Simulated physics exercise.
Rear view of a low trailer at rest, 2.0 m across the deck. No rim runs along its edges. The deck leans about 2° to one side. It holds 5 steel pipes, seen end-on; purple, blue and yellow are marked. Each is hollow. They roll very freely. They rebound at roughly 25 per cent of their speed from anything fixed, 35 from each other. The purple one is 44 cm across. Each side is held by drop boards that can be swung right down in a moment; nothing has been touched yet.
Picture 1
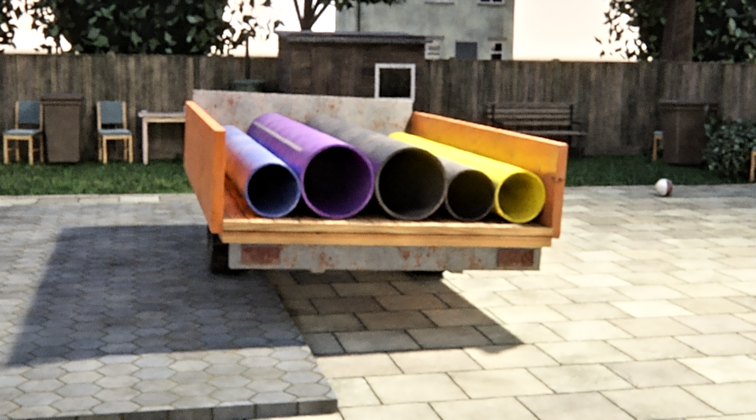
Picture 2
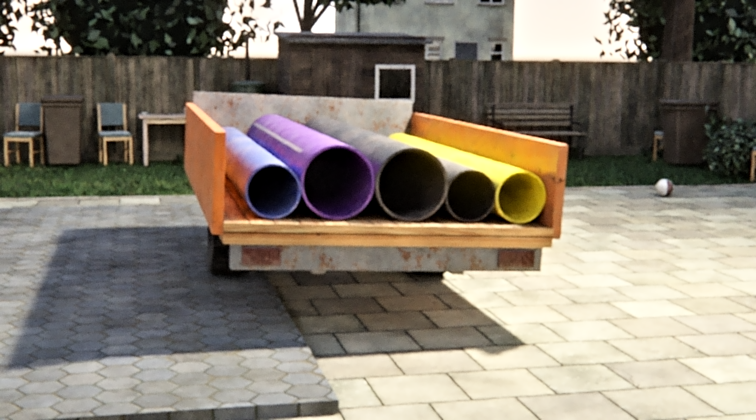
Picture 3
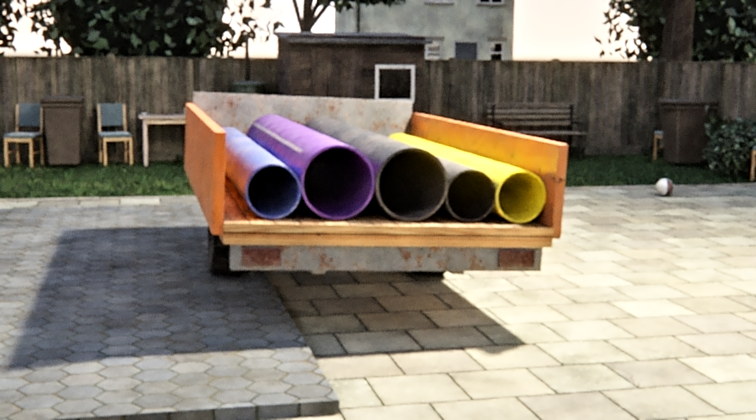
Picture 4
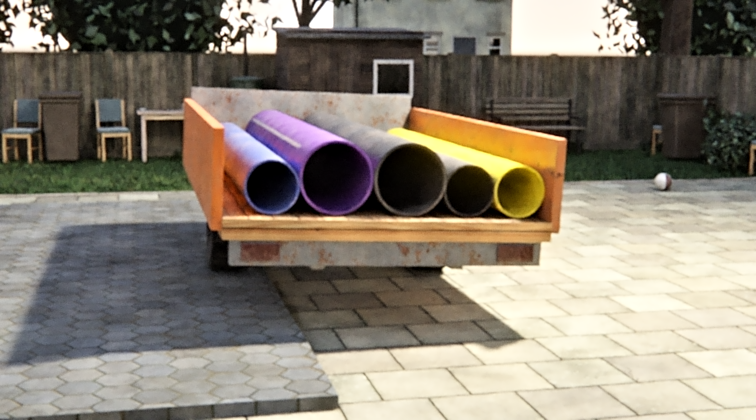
On a paved yard, five colourful hollow pipes lie still on a parked orange-sided trailer.
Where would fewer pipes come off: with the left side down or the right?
Go for the left-hand side: 0 against 5.
Side on the left freed, after 0.7 s, purple is on the deck, 65 cm from the left edge; blue is on the deck, 30 cm from the left edge; yellow is on the deck, 15 cm from the right edge; 0 of 5 are off.
Side on the left freed, at the end, purple is on the deck, 65 cm from the left edge; blue is on the deck, 30 cm from the left edge; yellow is on the deck, 15 cm from the right edge; 0 of 5 are off.
Side on the right freed, after 2.2 s, purple is on the deck, 90 cm from the right edge, rolling right; blue is on the deck, 65 cm from the left edge, rolling right; yellow is down on the right; 1 of 5 is off.
Side on the right freed, at the end, purple is down on the right; blue is on the ground to the right; yellow is on the ground to the right; 5 of 5 are off.
